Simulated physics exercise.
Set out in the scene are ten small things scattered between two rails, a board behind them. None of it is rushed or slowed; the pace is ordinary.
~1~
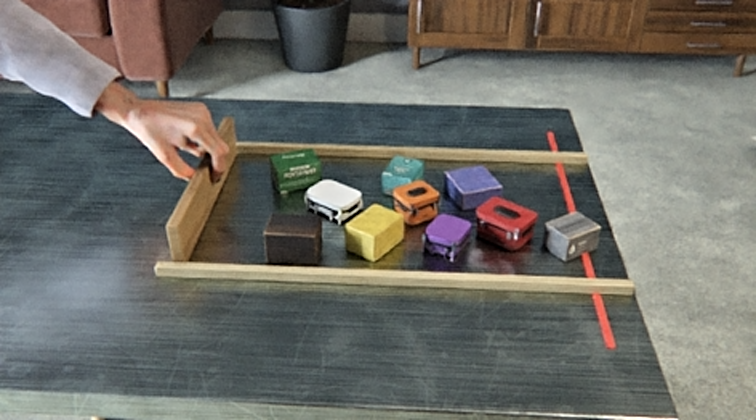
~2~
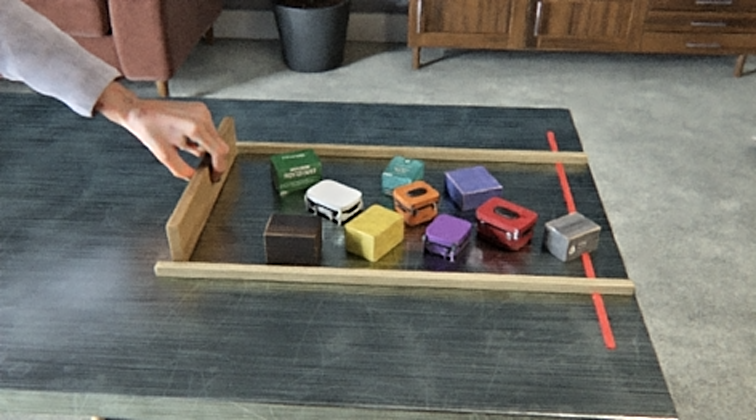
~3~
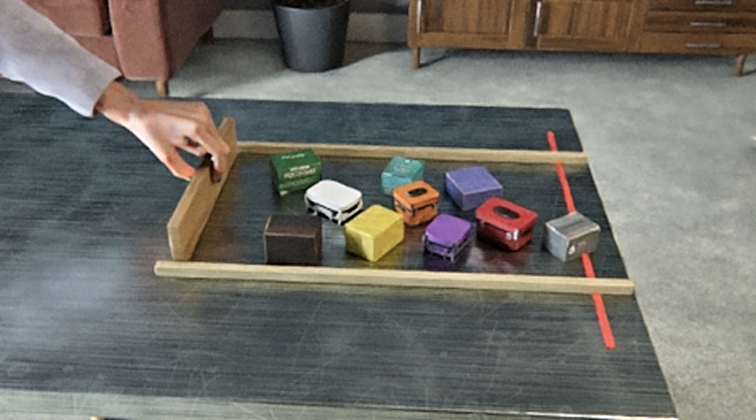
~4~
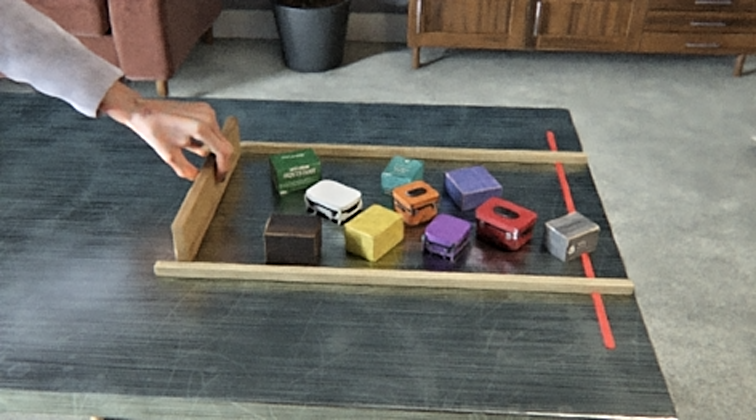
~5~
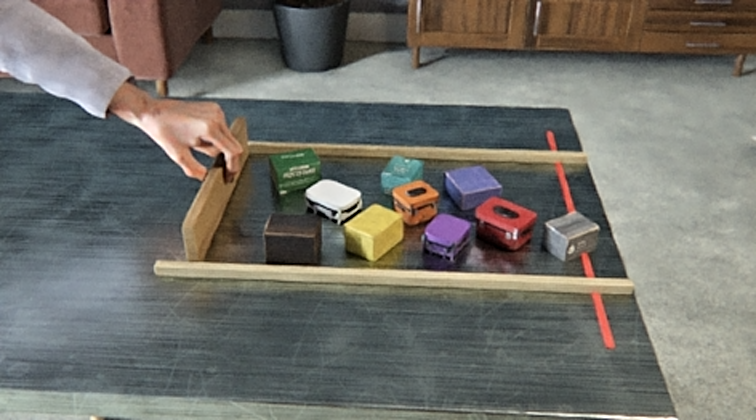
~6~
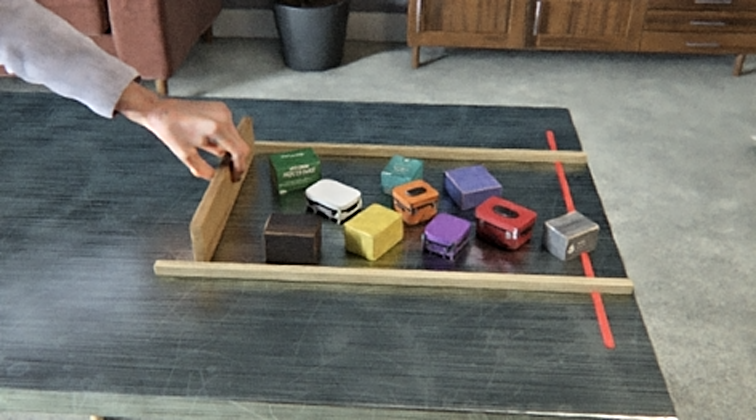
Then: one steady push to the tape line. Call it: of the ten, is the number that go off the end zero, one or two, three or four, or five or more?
Five or more go off.
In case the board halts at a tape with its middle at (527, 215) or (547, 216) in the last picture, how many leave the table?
Try by try, 3 and 6.
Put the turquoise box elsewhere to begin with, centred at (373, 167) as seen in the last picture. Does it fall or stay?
From that start, the object then is safe.
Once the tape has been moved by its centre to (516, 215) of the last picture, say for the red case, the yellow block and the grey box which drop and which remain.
Red case goes off, yellow block stays put, grey box goes off.
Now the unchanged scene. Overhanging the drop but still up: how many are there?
It would come to 4.
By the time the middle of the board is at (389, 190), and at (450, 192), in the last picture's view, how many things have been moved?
That makes 9 at the first spot and 10 at the second.
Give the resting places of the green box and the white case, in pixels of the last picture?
I'd say approximately (591, 182) and then (597, 204).
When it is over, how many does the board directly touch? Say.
Count: 4.
A little later, none off yet; grey box at rest near (570, 235); red case at rest near (505, 224); blue block at rest near (472, 187).
Next, none off yet; grey box moving near (581, 238); red case shifted about its own width near (554, 214); blue block shifted about its own width near (532, 189).
Later still, one off so far; grey box on its side near (643, 286); red case dropping near (640, 320); blue block tilted well over near (622, 203).
When it is over, the number that fall off is five or more; down, turquoise box, orange case, purple case, blue block, red case and grey box.
